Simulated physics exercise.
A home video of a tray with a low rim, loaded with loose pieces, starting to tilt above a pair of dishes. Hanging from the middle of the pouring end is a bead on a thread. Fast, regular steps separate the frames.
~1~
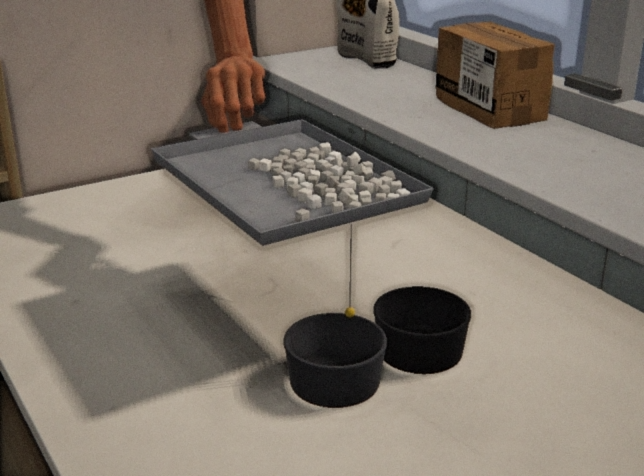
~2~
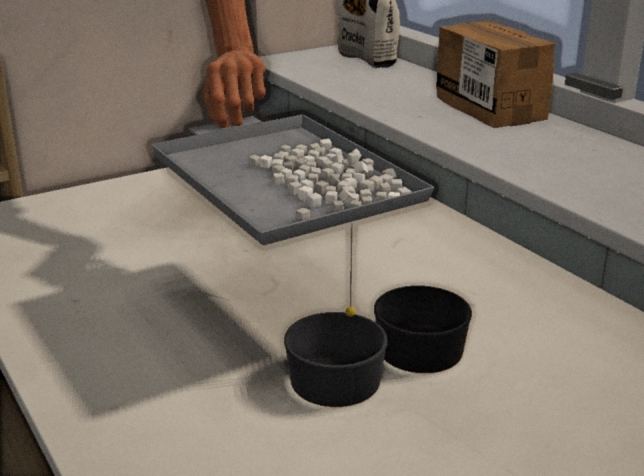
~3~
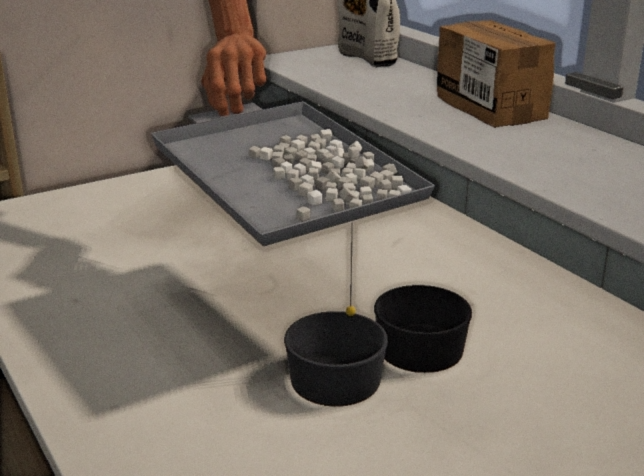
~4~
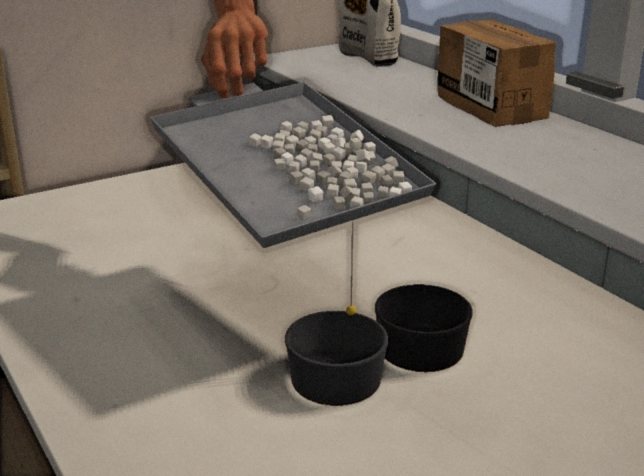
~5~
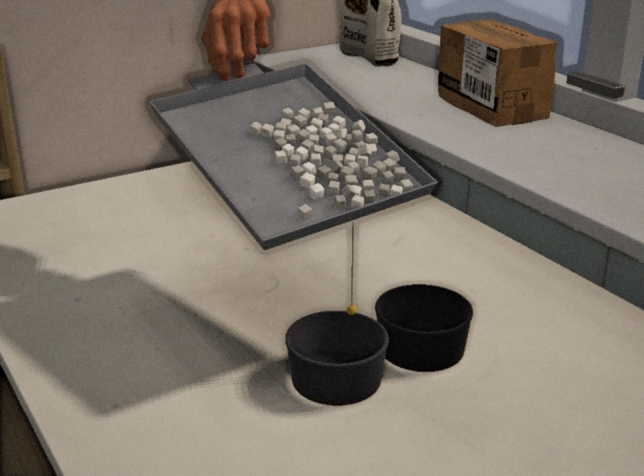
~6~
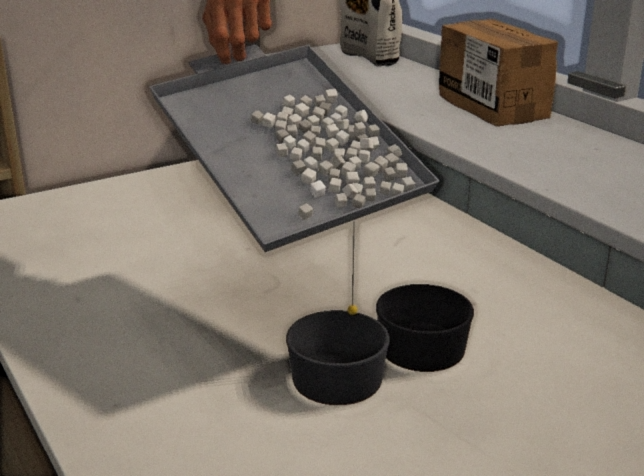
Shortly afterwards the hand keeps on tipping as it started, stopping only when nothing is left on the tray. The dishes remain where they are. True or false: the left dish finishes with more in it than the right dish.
True.
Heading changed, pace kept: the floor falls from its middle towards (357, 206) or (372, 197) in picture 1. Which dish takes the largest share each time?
Try 1: The right-side dish; try 2: The right-side dish.
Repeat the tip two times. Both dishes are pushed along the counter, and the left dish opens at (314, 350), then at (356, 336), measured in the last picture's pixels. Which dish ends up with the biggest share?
The first time the left-side one comes out ahead, the second time the left-side one.
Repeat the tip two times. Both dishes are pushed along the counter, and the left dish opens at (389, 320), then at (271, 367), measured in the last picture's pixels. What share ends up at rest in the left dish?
Trial 1: 10 percent; trial 2: 30 percent.
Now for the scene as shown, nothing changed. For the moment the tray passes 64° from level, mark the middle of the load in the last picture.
(339, 194).
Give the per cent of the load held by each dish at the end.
Looks like close to 30 % lands in the left dish and close to 0 % in the right one.
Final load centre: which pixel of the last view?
At about (358, 407), give or take.
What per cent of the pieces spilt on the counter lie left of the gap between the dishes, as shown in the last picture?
Roughly 60 %.
Shortly afterwards, tray tipped steeply; all but a few on the tray; only a few in the air.
Next, tray tipped past a quarter turn; the bulk on the tray; a little in the left dish; a little outside both; only a few in the air.
Some moments later, tray tipped past a quarter turn; near a third in the left dish; near two thirds outside both.
In the end, tray tipped past a quarter turn; near a third in the left dish; none at all in the right dish; near two thirds outside both.
